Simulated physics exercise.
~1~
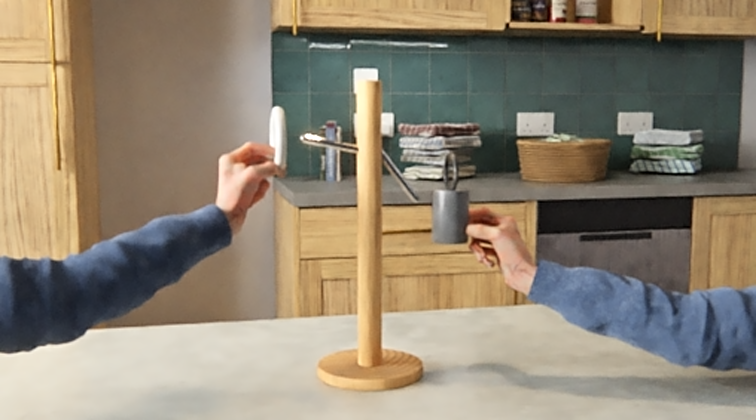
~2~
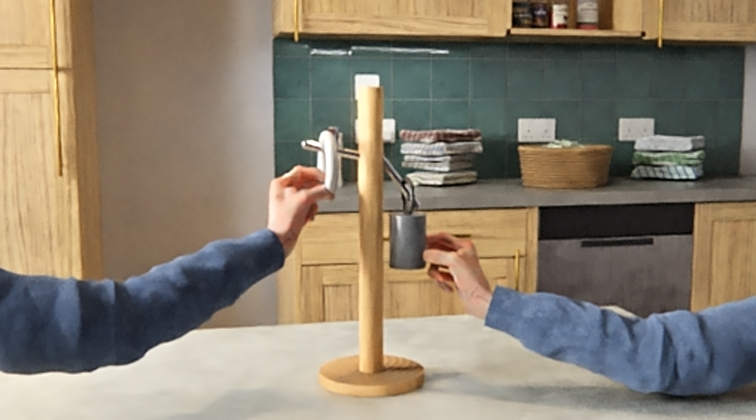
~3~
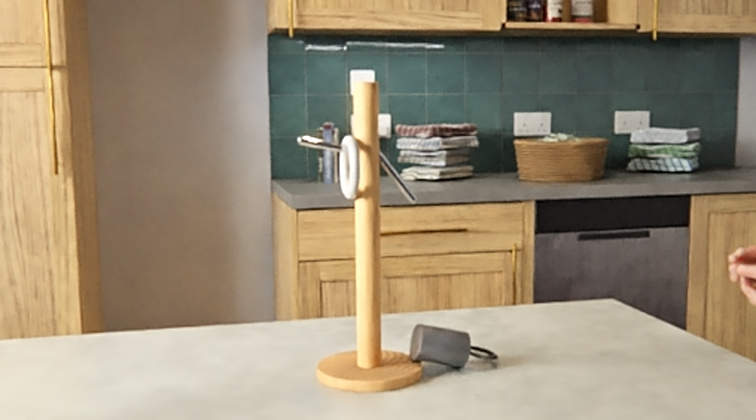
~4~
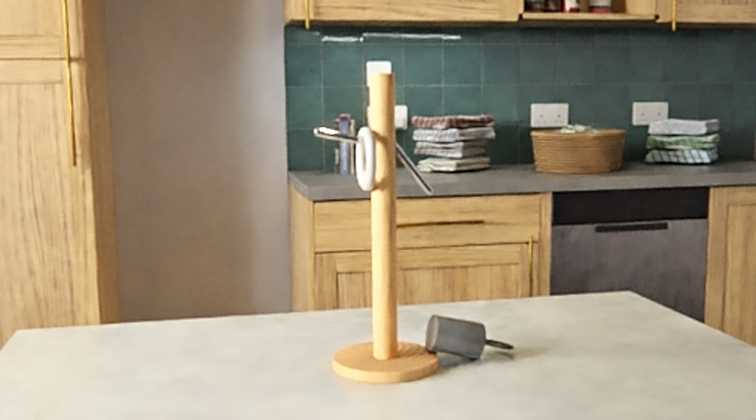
In a kitchen, two hands brought a white ring of tape and a grey lantern to a wooden peg stand and let go; the tape stayed hooked, but the lantern dropped and came to rest on its side on the table.
